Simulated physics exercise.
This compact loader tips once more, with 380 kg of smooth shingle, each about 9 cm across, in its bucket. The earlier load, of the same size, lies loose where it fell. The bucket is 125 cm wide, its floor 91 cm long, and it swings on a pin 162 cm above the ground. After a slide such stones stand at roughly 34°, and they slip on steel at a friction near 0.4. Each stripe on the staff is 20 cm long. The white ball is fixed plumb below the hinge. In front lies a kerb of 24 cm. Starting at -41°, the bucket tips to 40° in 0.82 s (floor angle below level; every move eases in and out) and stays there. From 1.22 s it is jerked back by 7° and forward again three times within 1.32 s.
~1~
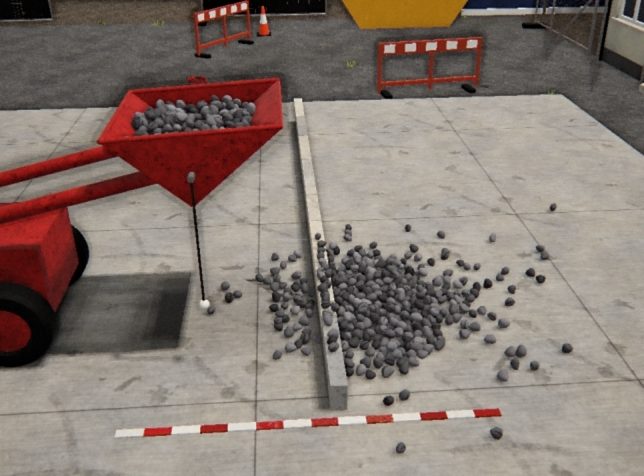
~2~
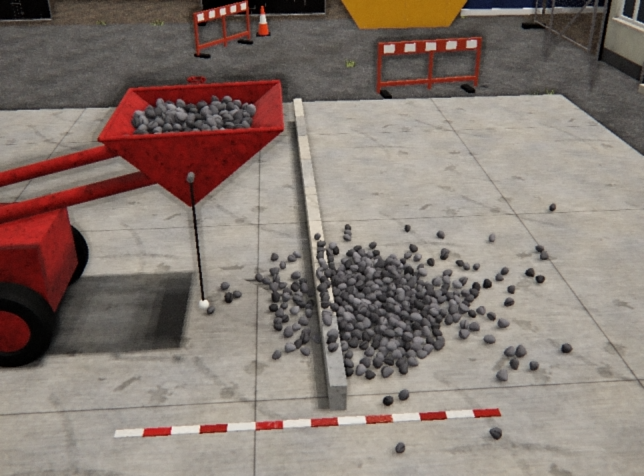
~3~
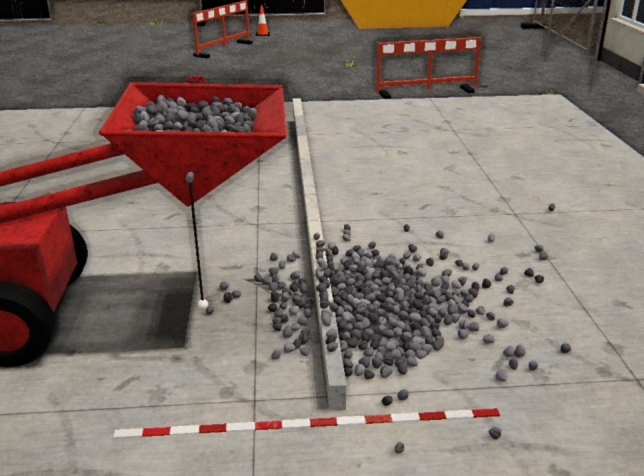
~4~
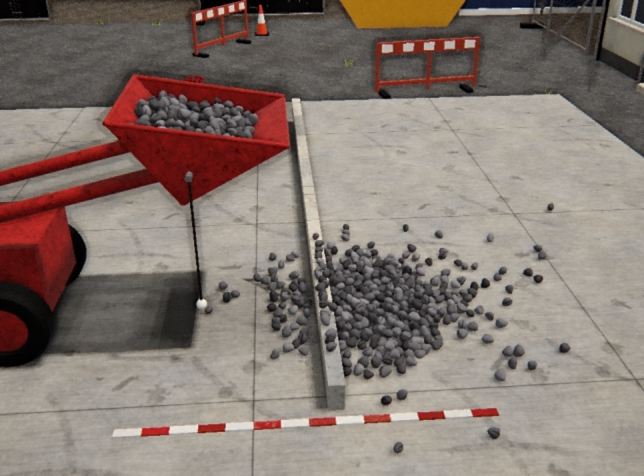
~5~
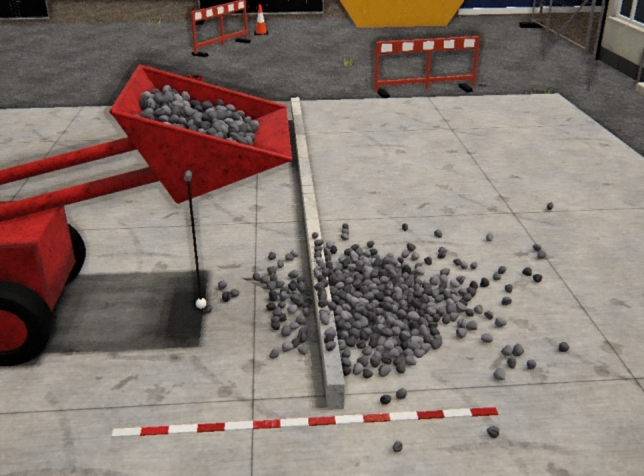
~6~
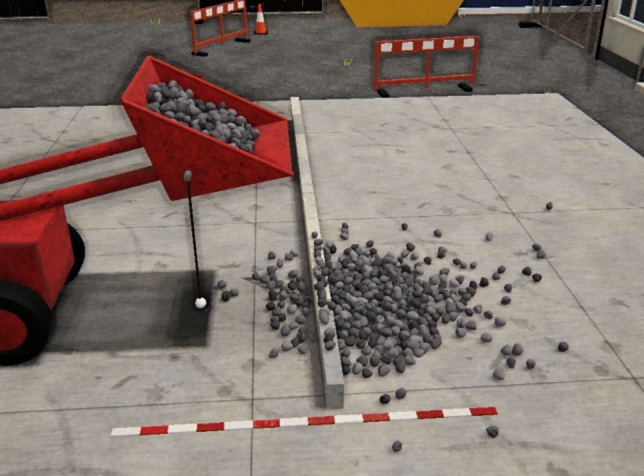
A red loader's bucket, filled with smooth grey stones, starts almost level at upper left and tilts forward, slowly at first, its right lip dipping and back rising while the stones stay inside. Seen from above at an angle, the place is a pale concrete yard with barriers and an orange cone behind. A loose grey stone heap lies mostly right of a long kerb, behind a red-and-white staff.
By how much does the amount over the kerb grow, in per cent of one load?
Some 54 per cent is added.
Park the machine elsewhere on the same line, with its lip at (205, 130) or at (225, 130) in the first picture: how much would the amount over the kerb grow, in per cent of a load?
First some 0, then 5 per cent.
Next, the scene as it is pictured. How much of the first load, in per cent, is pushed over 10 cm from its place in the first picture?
About 15 per cent.
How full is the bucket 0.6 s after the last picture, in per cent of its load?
Roughly 80 per cent is still inside.
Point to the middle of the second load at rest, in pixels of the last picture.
Their middle is at about (334, 297).
Then, 0.3 s after the last picture the floor is at 28°; in per cent of one load, 100 in the bucket, 16 on this side of the kerb, 84 over the kerb; the foremost stones are at (548, 263).
Then, 0.6 s after the last picture the floor is at 40°; in per cent of one load, 78 in the bucket, 38 on this side of the kerb, 84 over the kerb; the foremost stones are at (548, 263).
Then, 2.7 s after the last picture the floor is at 40°; in per cent of one load, 0 in the bucket, 62 on this side of the kerb, 138 over the kerb; the foremost stones are at (558, 265).
Then, 5.4 s after the last picture the floor is at 40°; in per cent of one load, 0 in the bucket, 62 on this side of the kerb, 138 over the kerb; the foremost stones are at (558, 265). Net gain over the kerb, 54.
